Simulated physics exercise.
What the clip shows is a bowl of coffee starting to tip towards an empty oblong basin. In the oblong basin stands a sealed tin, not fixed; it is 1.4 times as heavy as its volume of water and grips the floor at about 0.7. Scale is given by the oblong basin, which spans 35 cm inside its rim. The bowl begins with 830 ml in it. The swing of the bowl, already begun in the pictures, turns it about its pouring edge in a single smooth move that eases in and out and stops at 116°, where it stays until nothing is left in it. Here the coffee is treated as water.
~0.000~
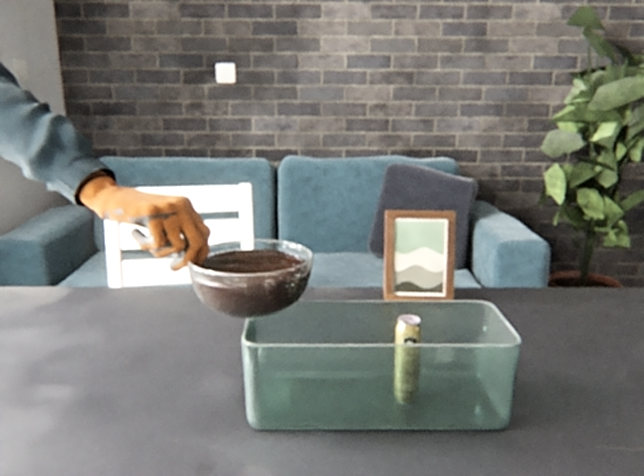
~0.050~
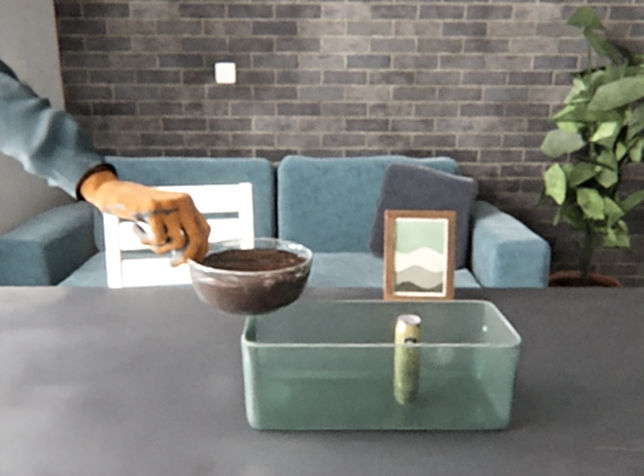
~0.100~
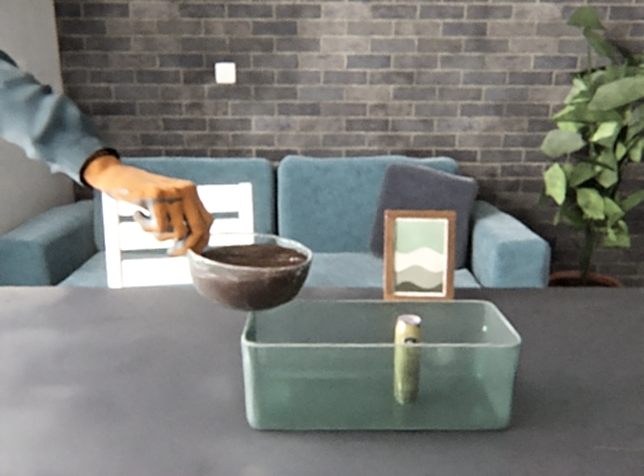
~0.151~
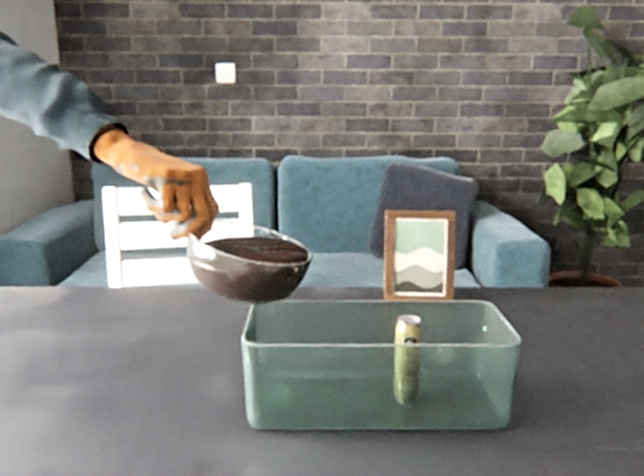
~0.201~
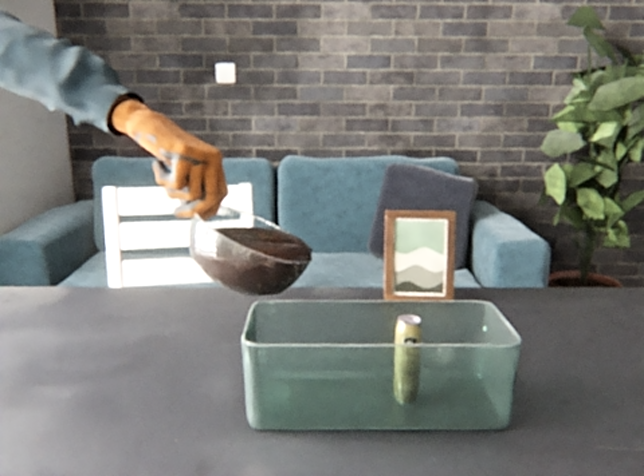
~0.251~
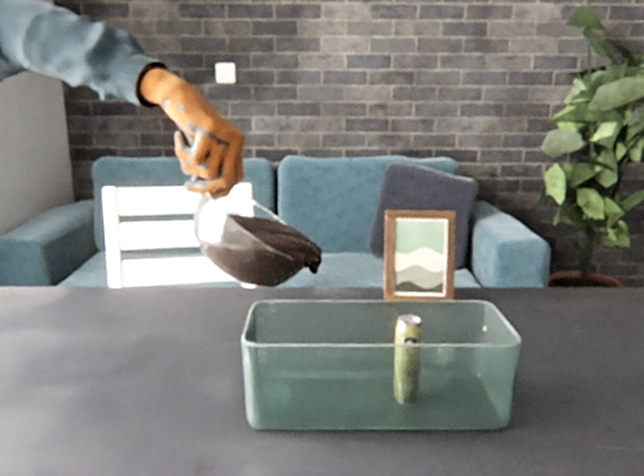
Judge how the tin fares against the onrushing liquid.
It tumbles over.
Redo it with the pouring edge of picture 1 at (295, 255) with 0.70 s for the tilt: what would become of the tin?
Then it tips over.
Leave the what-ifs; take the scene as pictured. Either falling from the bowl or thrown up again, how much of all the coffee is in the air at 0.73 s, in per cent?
About 2 per cent.
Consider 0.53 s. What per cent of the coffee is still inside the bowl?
14 %.
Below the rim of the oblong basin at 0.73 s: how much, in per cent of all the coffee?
About 98 %.
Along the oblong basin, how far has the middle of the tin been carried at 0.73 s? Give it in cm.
Centre to centre, close to 3 cm.
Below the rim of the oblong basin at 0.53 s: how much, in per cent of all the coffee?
28 %, more or less.
Then, 0.53 s in, the tilt is 103° and 14 per cent is still to pour; the tin stands where it began.
Then, 0.73 s in, the tilt is 116° and 0 per cent is still to pour; the tin leans 32°.
Then, 0.94 s in, the tilt is 116° and 0 per cent is still to pour; the tin lies on its side.
Then, 1.17 s in, the tilt is 116° and 0 per cent is still to pour; the tin lies on its side.
Finally, the tin lies on its side.
